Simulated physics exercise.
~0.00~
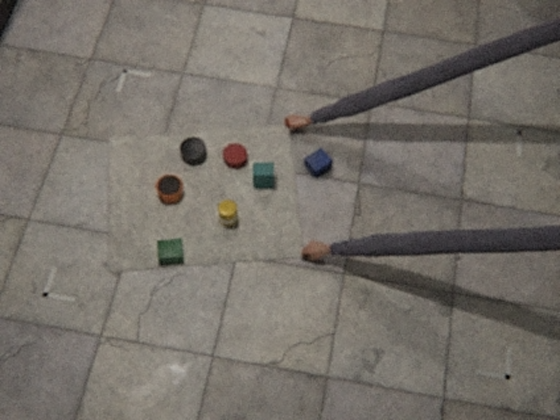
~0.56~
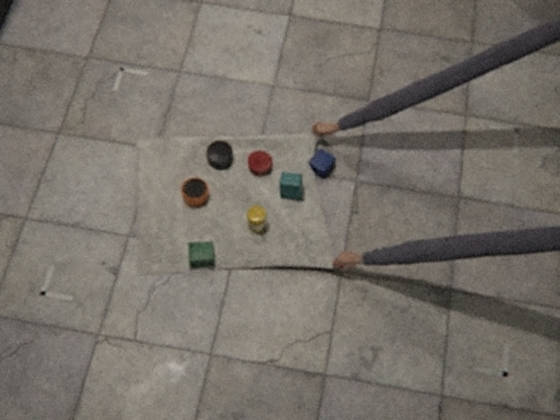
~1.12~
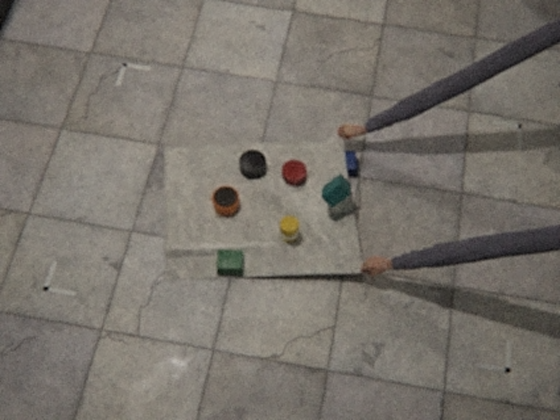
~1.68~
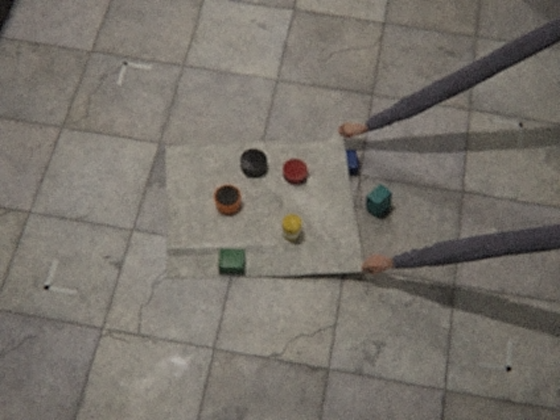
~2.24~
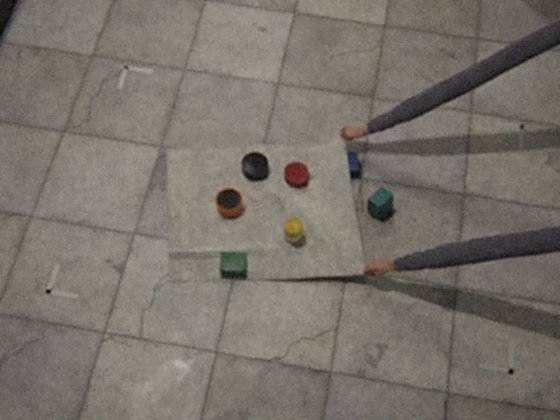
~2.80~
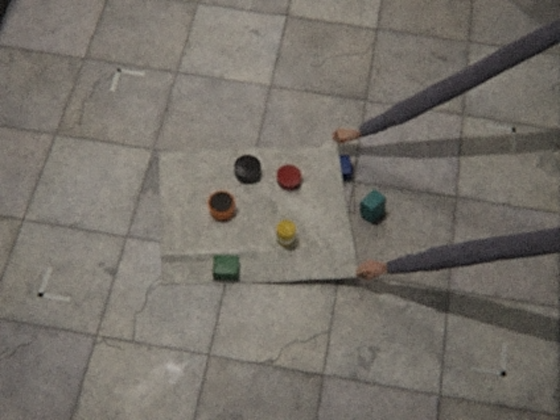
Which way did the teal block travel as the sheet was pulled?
The teal block moved to the right, riding along with the sheet and then tumbling off its right edge onto the floor.
